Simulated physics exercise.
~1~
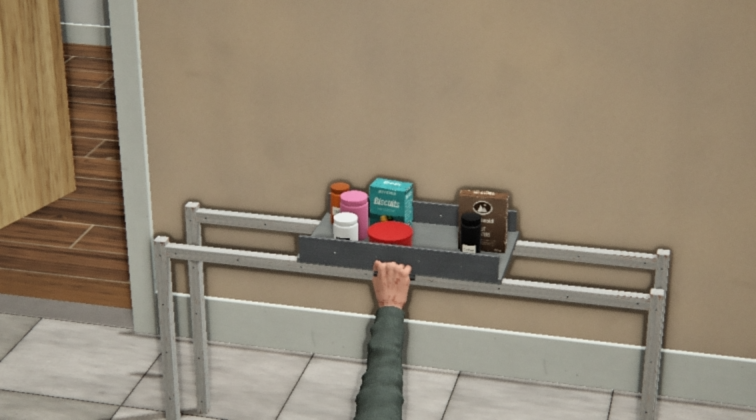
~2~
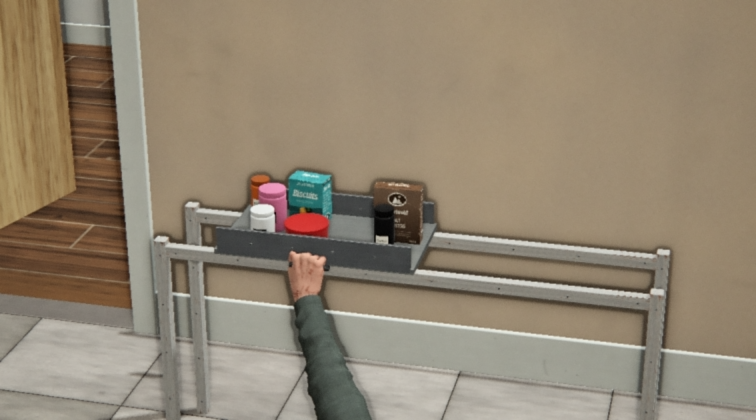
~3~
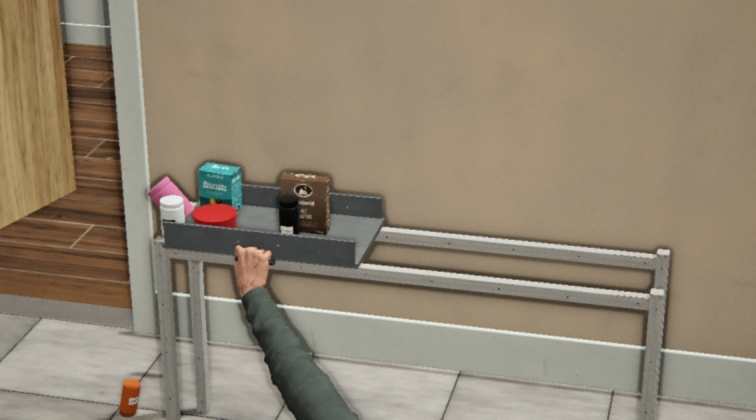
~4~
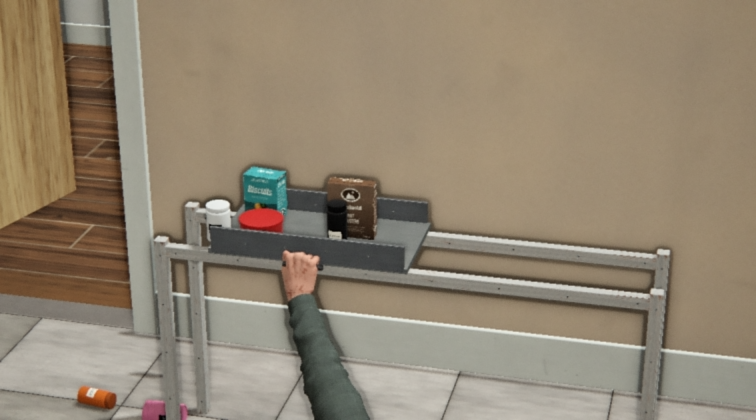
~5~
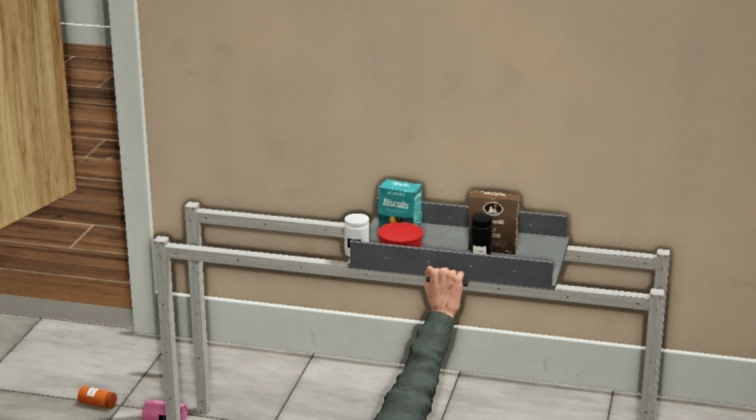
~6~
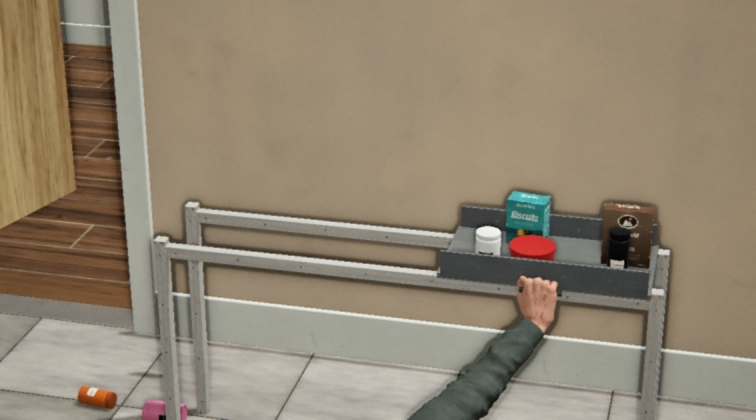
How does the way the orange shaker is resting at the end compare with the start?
At the start the orange shaker stands upright on the tray, but by the end it is lying on its side on the floor.
